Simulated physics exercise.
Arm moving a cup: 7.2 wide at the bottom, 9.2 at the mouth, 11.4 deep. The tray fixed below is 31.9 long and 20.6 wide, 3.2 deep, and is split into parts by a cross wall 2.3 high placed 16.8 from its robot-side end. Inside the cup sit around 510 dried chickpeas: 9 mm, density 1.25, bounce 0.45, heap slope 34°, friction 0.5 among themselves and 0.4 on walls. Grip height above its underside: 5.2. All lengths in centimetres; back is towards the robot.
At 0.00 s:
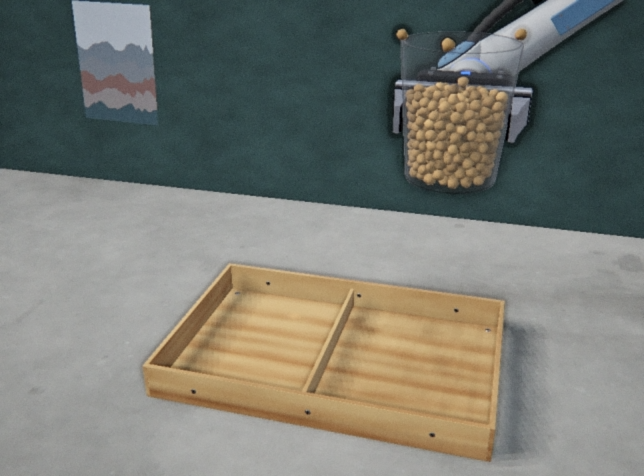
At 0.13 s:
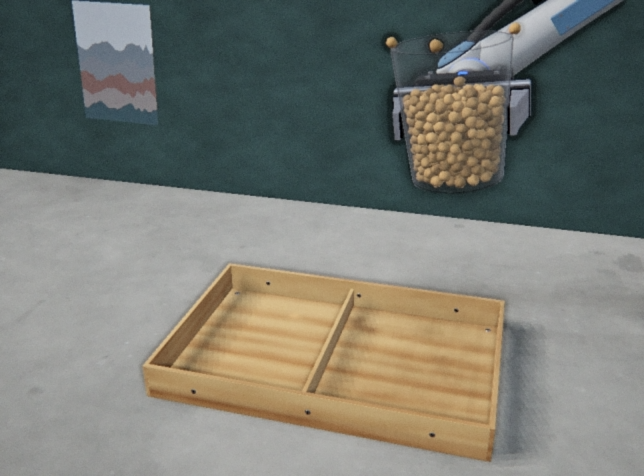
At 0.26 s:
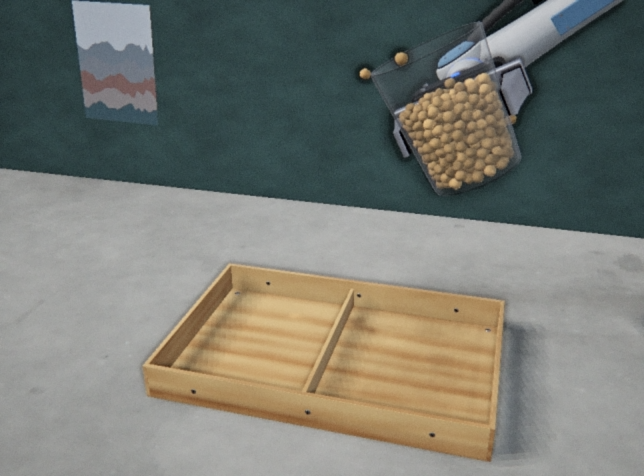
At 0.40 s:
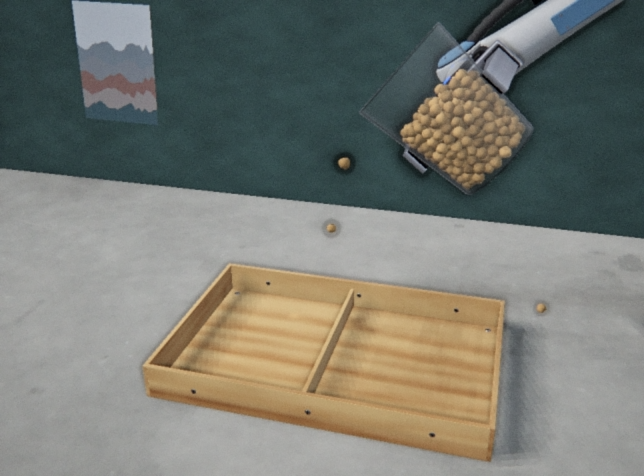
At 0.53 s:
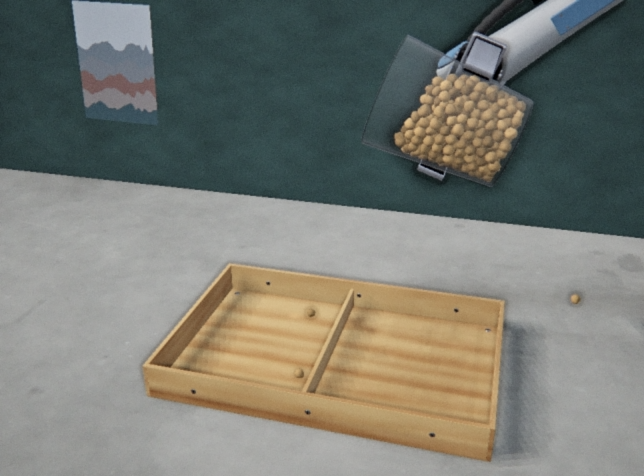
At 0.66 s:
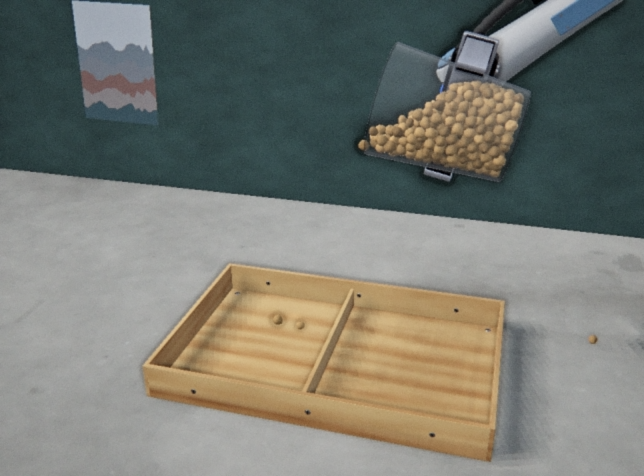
A robot arm reaches in from the upper right, holding a clear cup of tan chickpeas before a dark green wall, seen from a fixed, slightly raised view. Below, on a grey surface, sits a shallow wooden tray split by a crosspiece, with a layered-colour print at left. The cup tilts steeply leftward; two chickpeas drop into the tray's left section and roll, another lands right of it.
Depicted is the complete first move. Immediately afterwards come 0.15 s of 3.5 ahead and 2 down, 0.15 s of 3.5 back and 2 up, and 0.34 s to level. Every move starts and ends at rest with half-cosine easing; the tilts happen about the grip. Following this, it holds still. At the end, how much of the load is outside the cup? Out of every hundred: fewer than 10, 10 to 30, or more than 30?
10 to 30 out of every hundred.
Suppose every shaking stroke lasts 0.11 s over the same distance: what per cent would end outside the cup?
25 %.
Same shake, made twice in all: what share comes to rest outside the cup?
In that case some 25 per cent.
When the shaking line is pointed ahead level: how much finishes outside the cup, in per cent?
Roughly 25 per cent.
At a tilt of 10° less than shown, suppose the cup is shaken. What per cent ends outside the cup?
Estimate: Close to 5 in a hundred.
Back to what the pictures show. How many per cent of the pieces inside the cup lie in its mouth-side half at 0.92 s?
50 per cent.
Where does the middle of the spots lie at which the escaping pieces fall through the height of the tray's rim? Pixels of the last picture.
They come down centred close to (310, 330).
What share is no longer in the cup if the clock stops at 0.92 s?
5 %.
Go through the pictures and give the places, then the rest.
The first frame shows cup middle at (455, 114), level; upper third of the load around (456, 105), from x 405 to 520, top at y 35; 507 in the cup.
The second frame shows cup middle at (454, 114), tilted 7° forward; upper third of the load around (457, 105), from x 390 to 515, top at y 30; 506 in the cup, 1 in flight or on a rim.
The third frame shows cup middle at (452, 115), tilted 27° forward; upper third of the load around (461, 105), from x 365 to 510, top at y 60; 505 in the cup, 2 in flight or on a rim.
The fourth frame shows cup middle at (450, 116), tilted 51° forward; upper third of the load around (465, 105), from x 330 to 540, top at y 75; 504 in the cup, 3 in flight or on a rim.
The fifth frame shows cup middle at (449, 118), tilted 71° forward; upper third of the load around (467, 103), from x 300 to 575, top at y 80; 504 in the cup, 2 in the far-side part, 1 in flight or on a rim.
The sixth frame shows cup middle at (449, 118), tilted 78° forward; upper third of the load around (474, 107), from x 280 to 595, top at y 85; 504 in the cup, 2 in the far-side part, 1 on the table or floor.
By 0.92 s, tilted 78° forward, highest piece 28 above the table; 475 in the cup, 4 in the far-side part, 1 on the table or floor, 27 in flight or on a rim.
By 1.17 s, tilted 24° forward, highest piece 31 above the table; 427 in the cup, 53 in the far-side part, 16 in the robot-side part, 1 on the table or floor, 10 in flight or on a rim.
By 1.50 s, level, highest piece 29 above the table; 427 in the cup, 63 in the far-side part, 16 in the robot-side part, 1 on the table or floor.
By 2.55 s, level, highest piece 29 above the table; 427 in the cup, 63 in the far-side part, 16 in the robot-side part, 1 on the table or floor.
Final count, 427 in the cup, 63 in the far-side part, 16 in the robot-side part, 1 on the table or floor. That is 16 % outside the cup.
